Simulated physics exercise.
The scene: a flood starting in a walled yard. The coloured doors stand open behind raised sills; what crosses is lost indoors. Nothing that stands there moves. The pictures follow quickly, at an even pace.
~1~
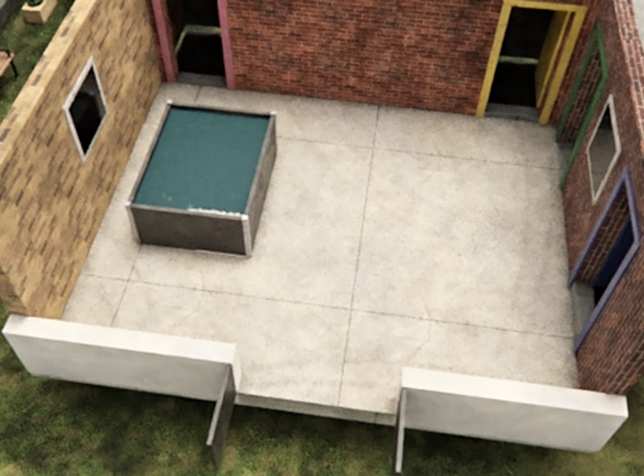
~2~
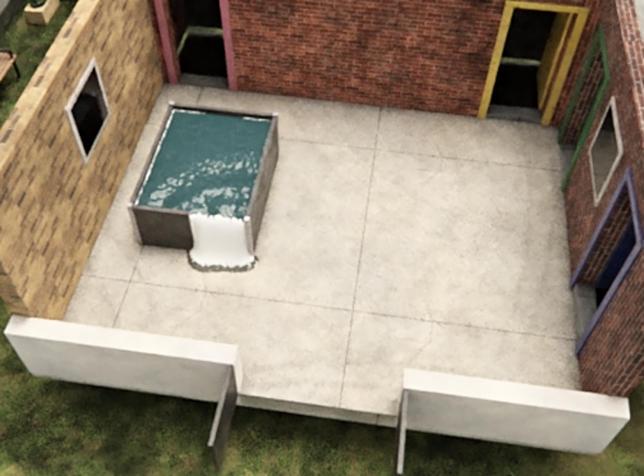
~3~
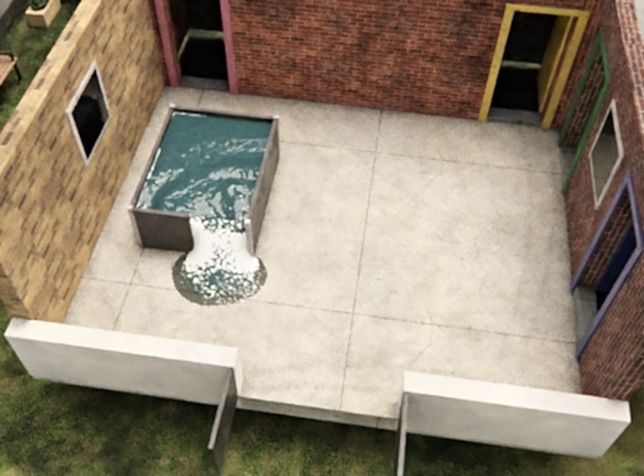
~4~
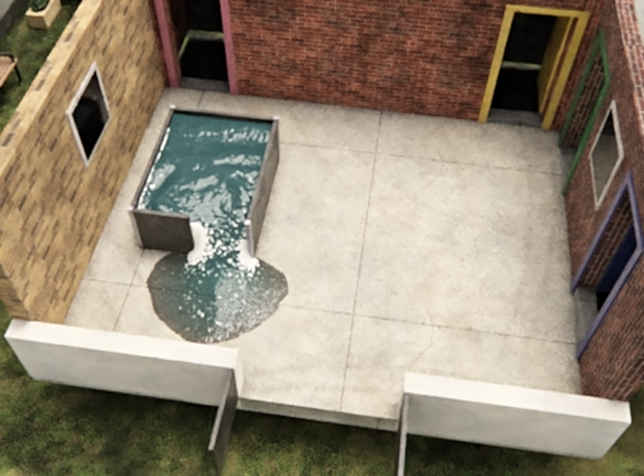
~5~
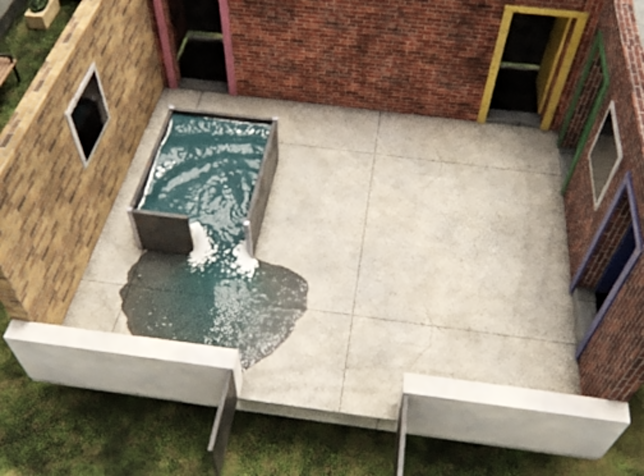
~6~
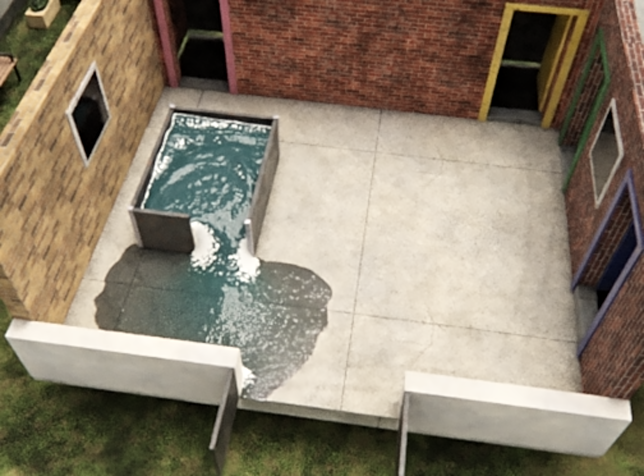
Water, at first still in a square, dark-sided tank at the left of a pale concrete yard, begins pouring through a gap in the tank's front, seen from high above by an unmoving camera. Brick walls hold open pink, yellow, green and blue doorways, with low white walls in front. The white, foaming flow spreads into a widening dark puddle, reaching the left front wall while the tank's surface ripples.
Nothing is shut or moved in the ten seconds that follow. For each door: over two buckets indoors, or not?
In the end: The blue door admits no more than that; the green door admits no more than that; the pink door lets in a lot; the yellow door admits no more than that.
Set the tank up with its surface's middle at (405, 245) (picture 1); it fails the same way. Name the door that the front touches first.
It is the blue one.
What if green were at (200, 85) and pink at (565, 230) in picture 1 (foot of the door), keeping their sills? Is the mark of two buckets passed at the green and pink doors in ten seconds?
One by one: The green door takes more; the pink door stays under.
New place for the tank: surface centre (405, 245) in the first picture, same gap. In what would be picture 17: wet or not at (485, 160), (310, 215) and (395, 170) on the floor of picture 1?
One after the other: Clear, dry, dry.
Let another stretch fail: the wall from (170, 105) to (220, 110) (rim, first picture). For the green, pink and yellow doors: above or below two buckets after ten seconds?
In short: The green door takes more; the pink door passes that mark; the yellow door is under.
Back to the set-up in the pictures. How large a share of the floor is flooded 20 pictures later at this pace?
Near 35 in a hundred.
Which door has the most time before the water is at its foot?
The yellow door.
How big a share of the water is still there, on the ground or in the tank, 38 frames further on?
I make it 70 per cent.
A moment on, water covers 20 % of the floor; the blue door not reached, the green door not reached, the pink door not reached, the yellow door not reached.
Next, water covers 25 % of the floor; the blue door not reached, the green door not reached, the pink door not reached, the yellow door not reached.
Then, water covers 35 % of the floor; the blue door not reached, the green door not reached, the pink door not reached, the yellow door not reached.
Later, water covers 50 % of the floor; the blue door wet at the sill, nothing in, the green door not reached, the pink door over two buckets in, the yellow door not reached.
In the end, water covers 80 % of the floor; the blue door wet at the sill, nothing in, the green door wet at the sill, nothing in, the pink door far over two buckets in, the yellow door wet at the sill, nothing in.
